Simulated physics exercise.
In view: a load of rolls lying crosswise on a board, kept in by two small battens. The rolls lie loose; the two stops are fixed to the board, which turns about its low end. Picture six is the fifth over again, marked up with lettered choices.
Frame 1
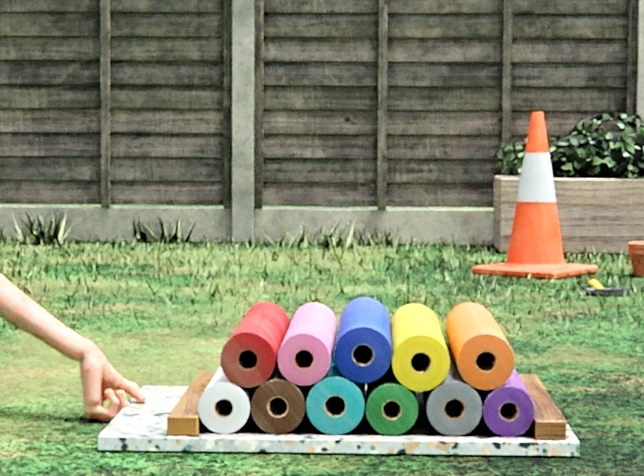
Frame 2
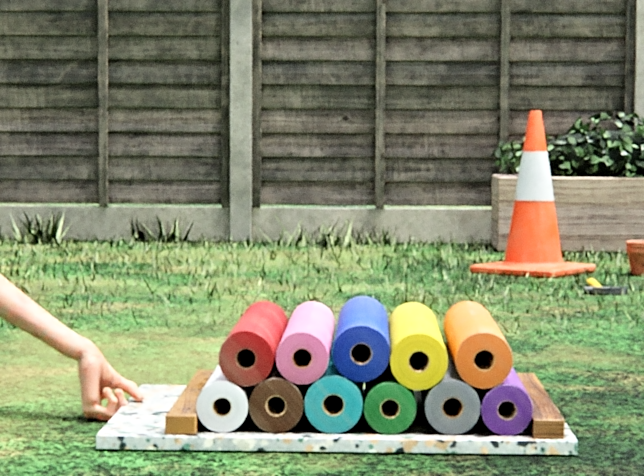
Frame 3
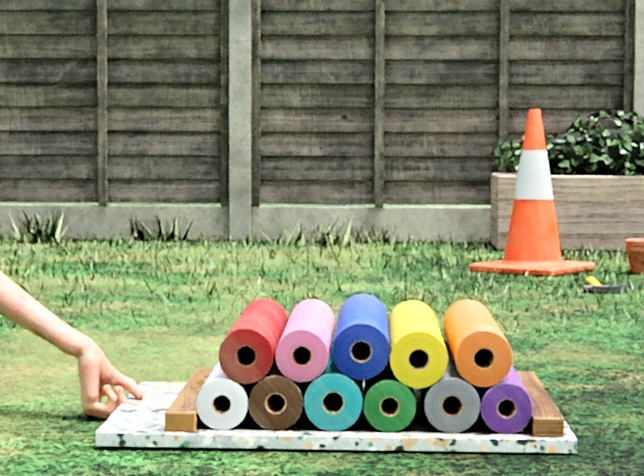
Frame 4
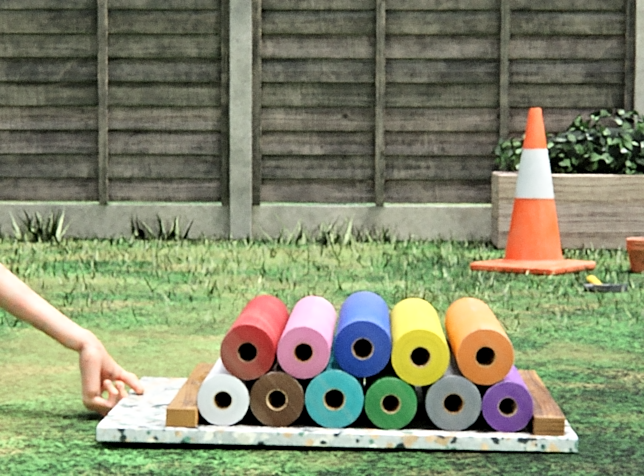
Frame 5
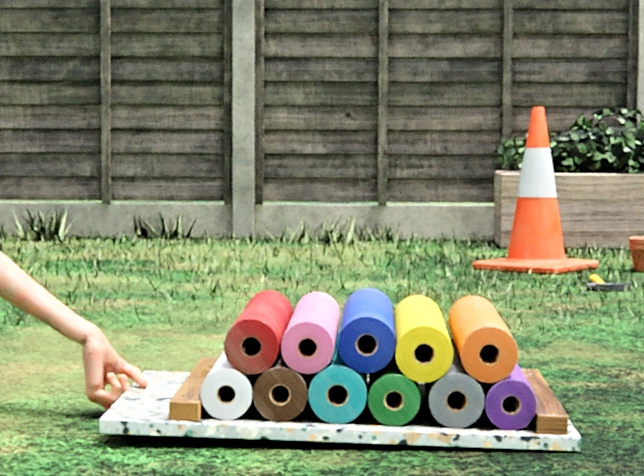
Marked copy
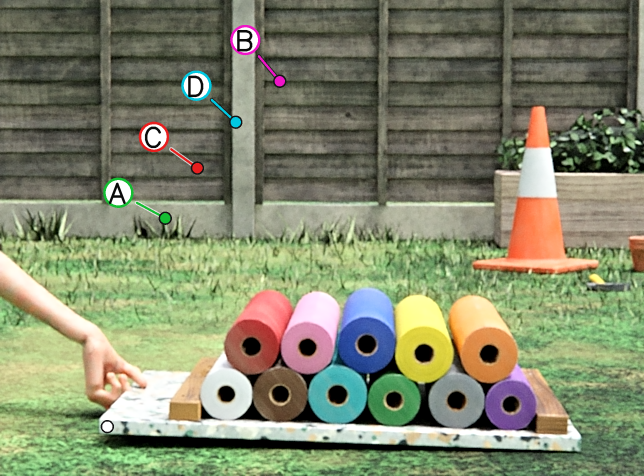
A hand slowly lifts the left end of a board carrying stacked colourful rolls slightly.
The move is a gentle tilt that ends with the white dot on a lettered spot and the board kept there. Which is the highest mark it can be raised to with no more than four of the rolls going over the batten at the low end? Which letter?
It can be raised to A.
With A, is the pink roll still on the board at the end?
Yes, with A.
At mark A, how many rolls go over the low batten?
With A, three.
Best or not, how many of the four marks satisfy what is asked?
One of them.
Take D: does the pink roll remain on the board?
No, with D.
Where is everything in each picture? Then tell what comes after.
The first picture shows white roll (224, 408); brown roll (278, 407); turquoise roll (335, 406).
The second picture shows turquoise roll (334, 404); green roll (390, 409).
The third picture shows board (339, 406); white roll (222, 404); brown roll (276, 403); blue roll (361, 351).
The fourth picture shows board (340, 402); white roll (223, 400); brown roll (277, 400).
The fifth picture shows board (342, 398); white roll (227, 394); brown roll (280, 394).
On the copy, A at (165, 218); B at (280, 81); C at (197, 168); D at (236, 122); the white dot at (107, 427).
On A. First, board at 17°.
Then, board at 28°.
Finally, board at 28°, three over the low batten (yellow, blue, orange).
By contrast, B five over the low batten; C five over the low batten; D five over the low batten.
